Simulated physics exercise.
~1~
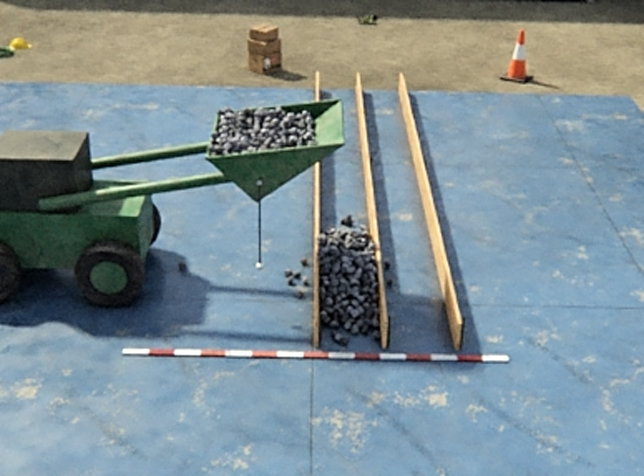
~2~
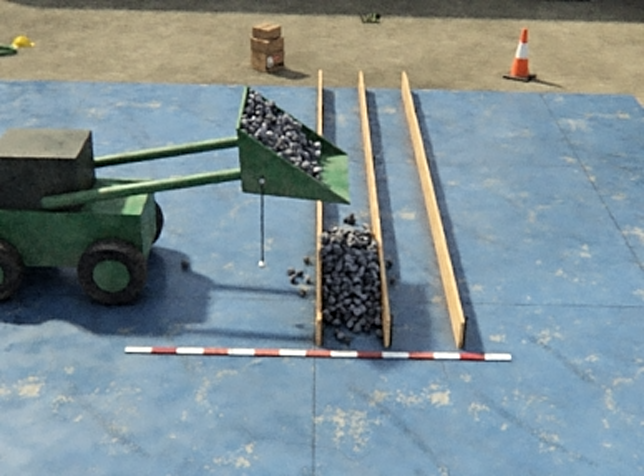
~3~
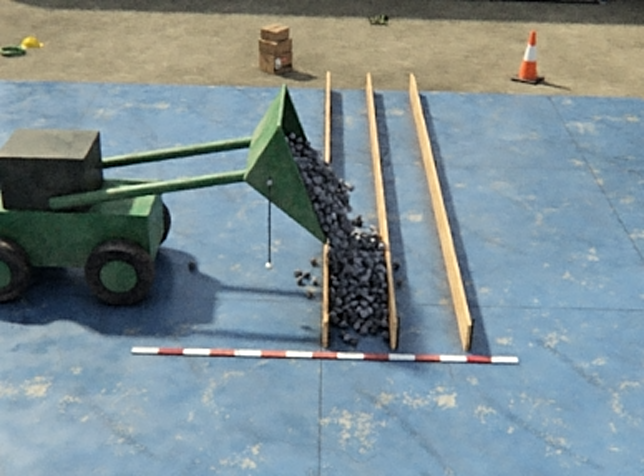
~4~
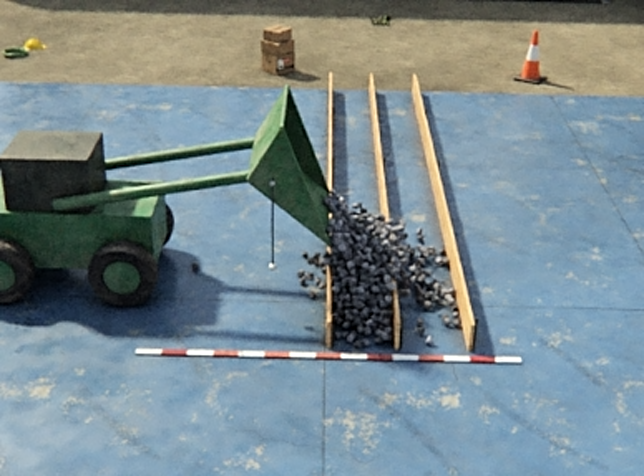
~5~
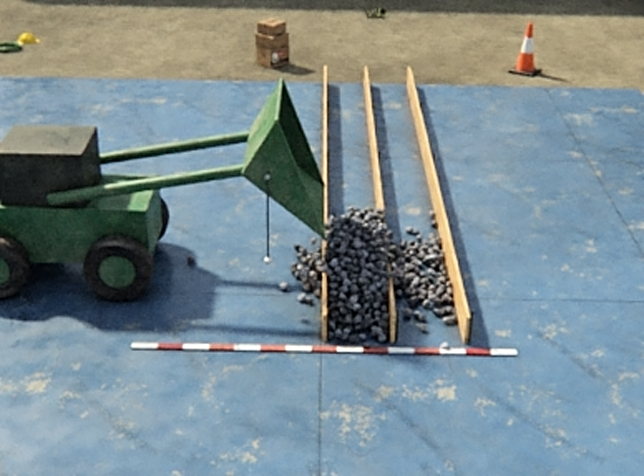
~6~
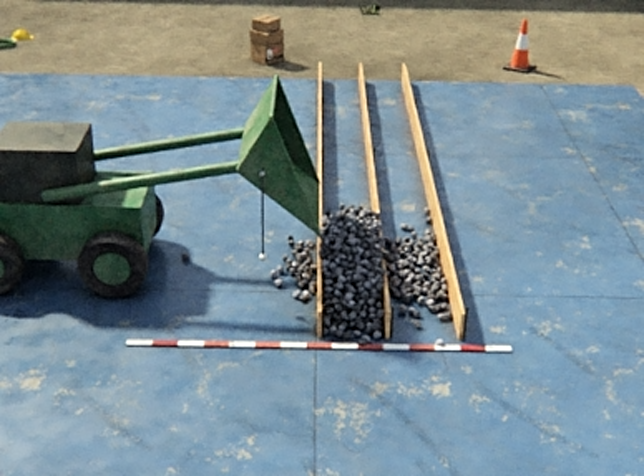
A green loader tips dark rocks onto a pile, and some spill over the middle plank.
